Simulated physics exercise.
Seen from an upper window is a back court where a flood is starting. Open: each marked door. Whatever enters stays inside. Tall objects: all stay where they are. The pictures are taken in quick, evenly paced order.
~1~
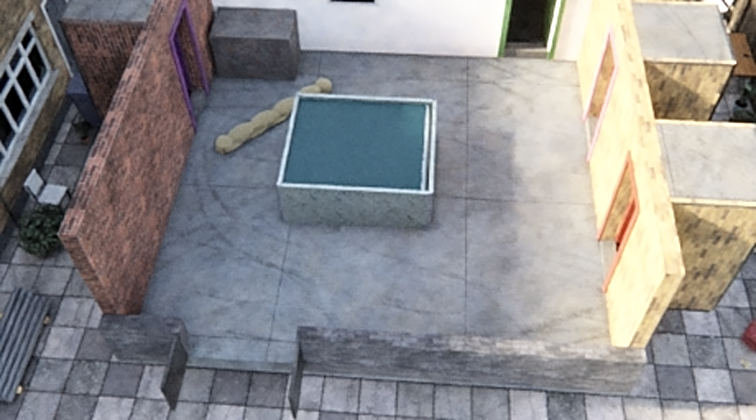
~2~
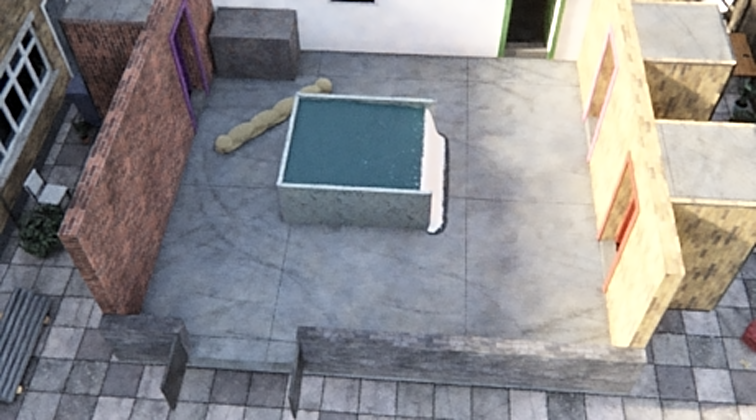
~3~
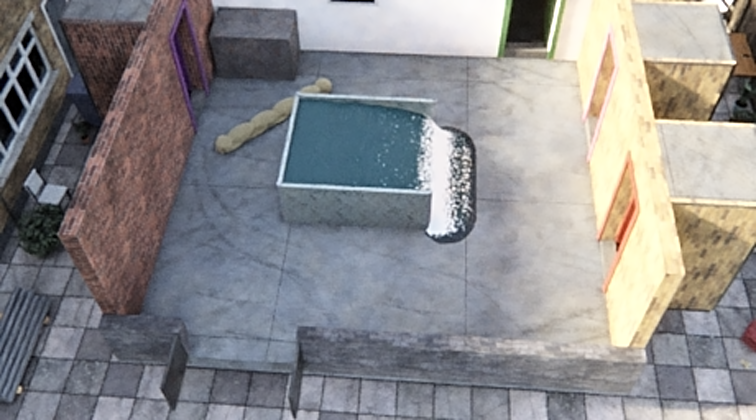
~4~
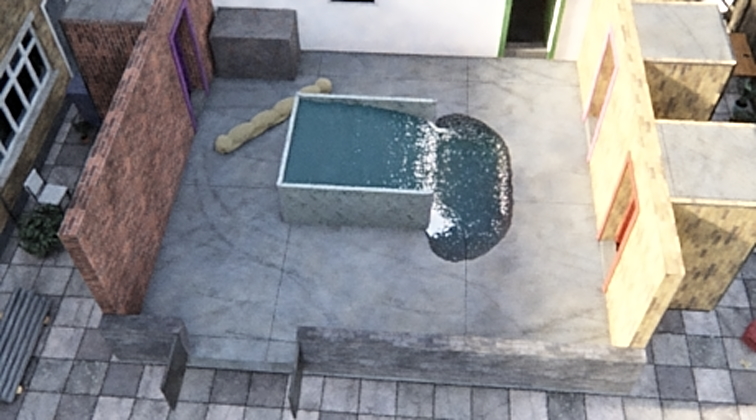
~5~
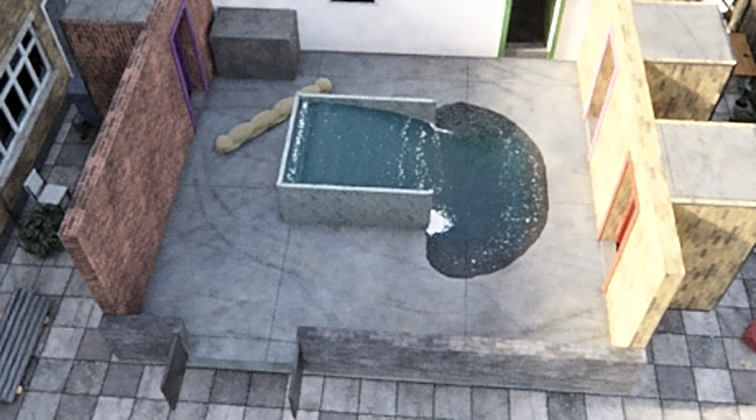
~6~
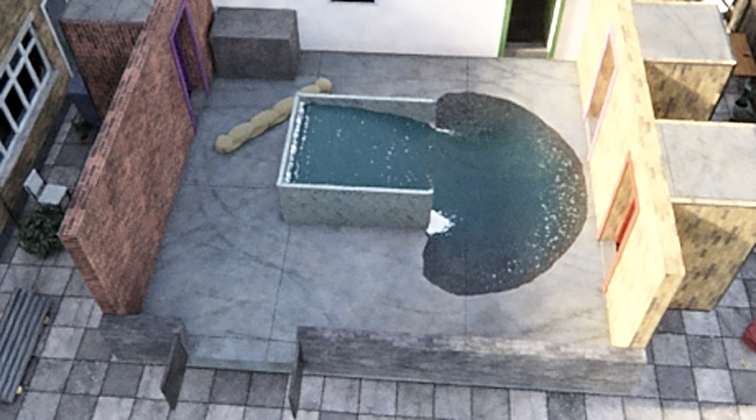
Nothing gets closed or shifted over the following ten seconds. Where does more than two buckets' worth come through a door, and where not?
Through the purple door two buckets or less; through the red door more than two buckets; through the pink door more than two buckets; through the green door more than two buckets.
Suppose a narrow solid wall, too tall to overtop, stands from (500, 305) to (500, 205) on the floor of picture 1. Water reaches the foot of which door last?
Final one: The purple one.
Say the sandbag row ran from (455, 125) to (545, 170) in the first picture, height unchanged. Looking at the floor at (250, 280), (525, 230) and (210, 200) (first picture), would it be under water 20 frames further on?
Spot one: Still bare; spot two: Drenched; spot three: Still bare.
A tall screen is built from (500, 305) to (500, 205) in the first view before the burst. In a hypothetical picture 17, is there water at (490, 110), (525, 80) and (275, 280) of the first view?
Taking the points in order, they are inundated, inundated and high and dry.
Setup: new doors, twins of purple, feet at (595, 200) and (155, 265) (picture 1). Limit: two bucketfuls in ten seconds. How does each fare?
Goes past it; falls short.
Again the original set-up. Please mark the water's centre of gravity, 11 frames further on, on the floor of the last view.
Somewhere near (471, 181).
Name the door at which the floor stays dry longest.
It's the one in purple.
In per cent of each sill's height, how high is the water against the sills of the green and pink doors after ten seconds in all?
I'd put it at close to 30 and 30 per cent.
A moment on, water covers 35 % of the floor; the purple door not reached, the red door over two buckets in, the pink door over two buckets in, the green door not reached.
Next, water covers 35 % of the floor; the purple door not reached, the red door far over two buckets in, the pink door far over two buckets in, the green door wet at the sill, nothing in.
Then, water covers 50 % of the floor; the purple door not reached, the red door far over two buckets in, the pink door far over two buckets in, the green door over two buckets in.
Later, water covers 95 % of the floor; the purple door wet at the sill, nothing in, the red door far over two buckets in, the pink door far over two buckets in, the green door over two buckets in.
In the end, water covers 95 % of the floor; the purple door wet at the sill, nothing in, the red door far over two buckets in, the pink door far over two buckets in, the green door over two buckets in.
